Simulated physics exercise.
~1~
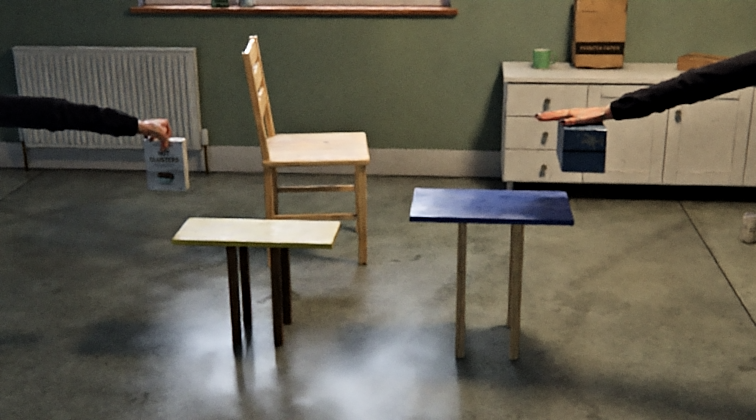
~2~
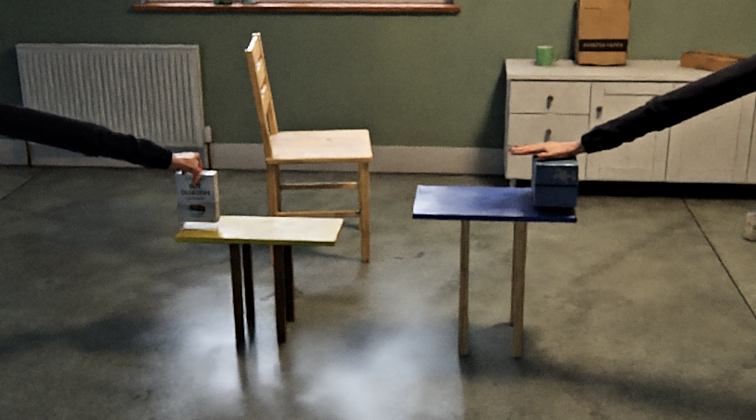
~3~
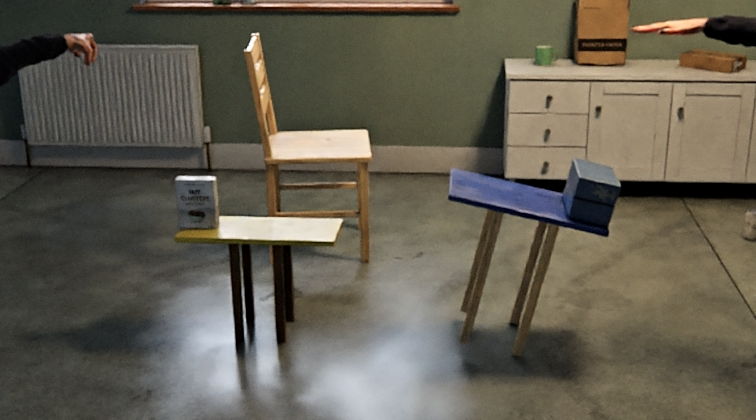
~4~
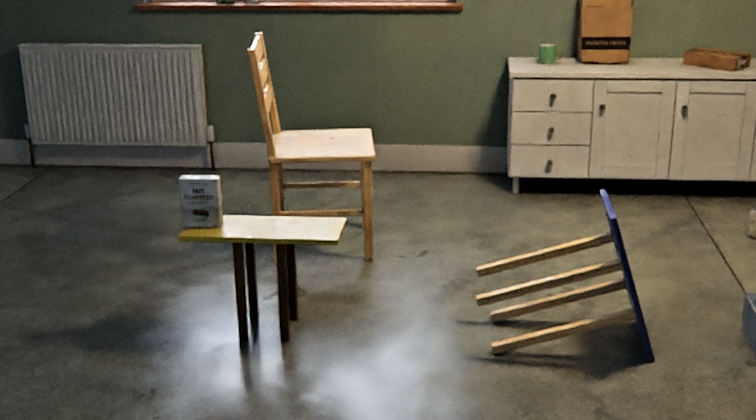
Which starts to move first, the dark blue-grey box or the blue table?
The dark blue-grey box moves first, as it is lowered onto the table's right end. The blue table only starts to tip afterwards, with the box already resting on it.
In a room with a grey floor and green wall, seen from the front by a slightly swaying camera, a small table with a pale top and yellow edge stands on the left and a small blue table on the right. A wooden chair, a radiator and white cabinets are behind them. An arm from each side lowers an item, a white packet onto the left table's left end and a dark blue-grey box onto the blue table's right end. The hands let go and draw back, and the blue table tips to the right with the box. It ends on its side, legs pointing left, the box off its top, while the left table stands steady with the packet upright.
